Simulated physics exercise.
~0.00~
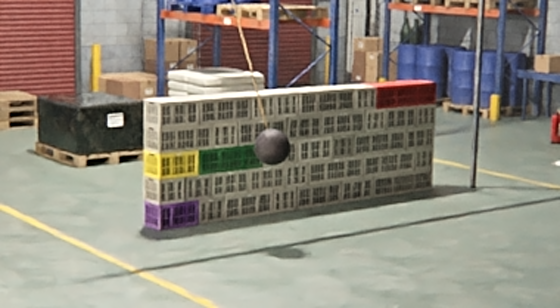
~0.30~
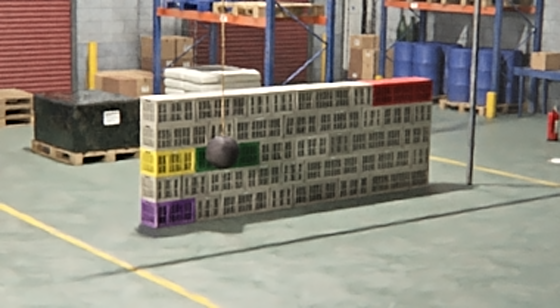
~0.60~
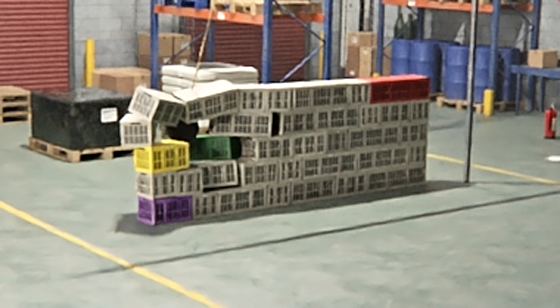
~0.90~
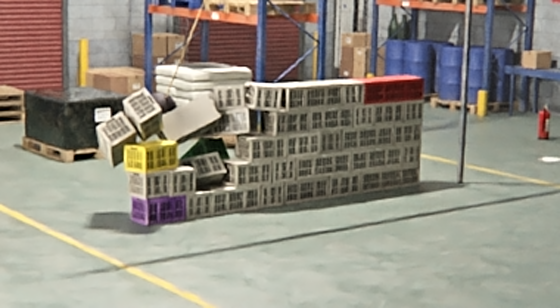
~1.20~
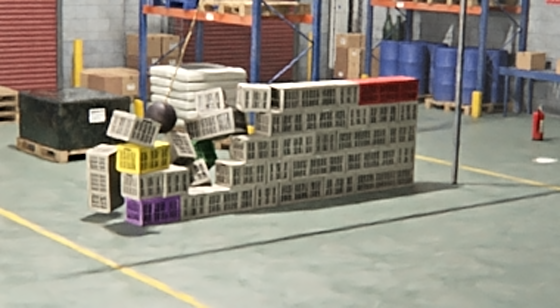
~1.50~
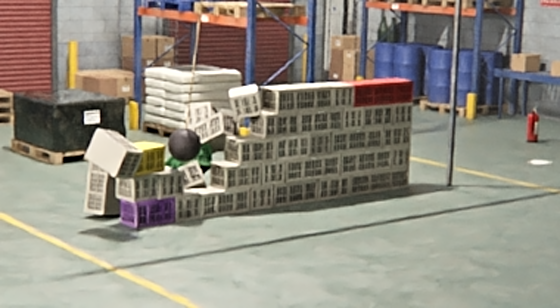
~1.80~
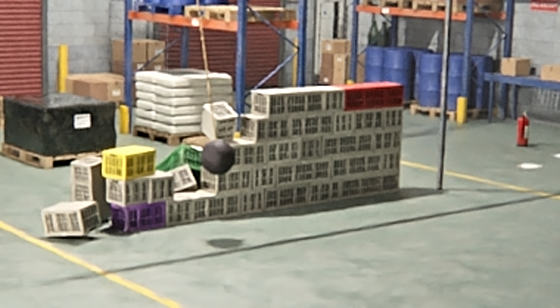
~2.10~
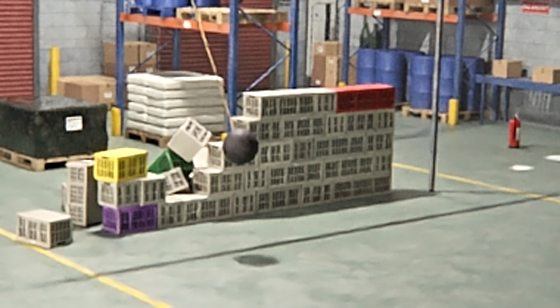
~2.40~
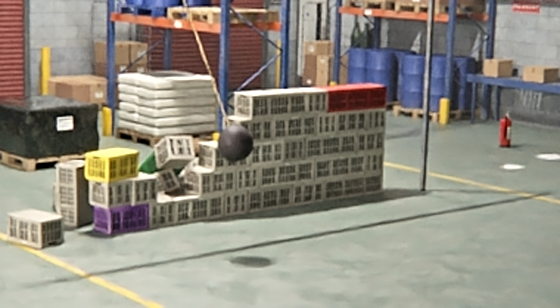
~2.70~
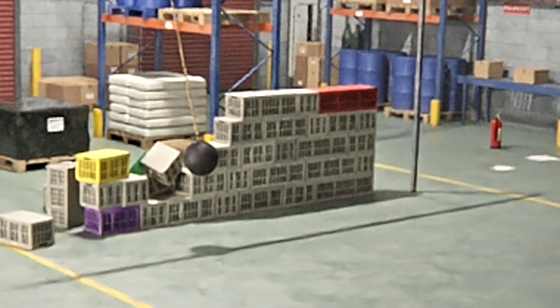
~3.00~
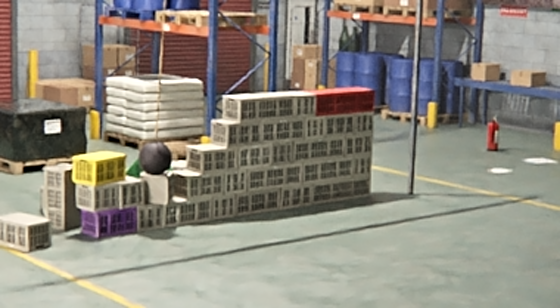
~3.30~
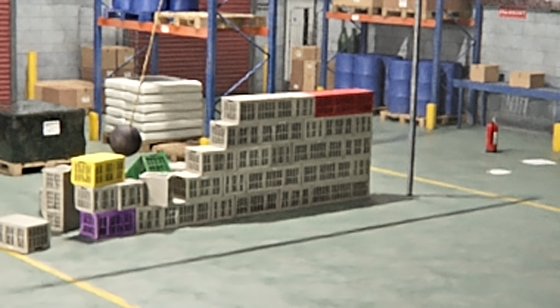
In a warehouse, a dark ball swung left into a long wall of stacked crates, knocking the upper left part loose and tumbling crates to the floor. It swung back and forth again, leaving the green crate tilted and the red one still in place.
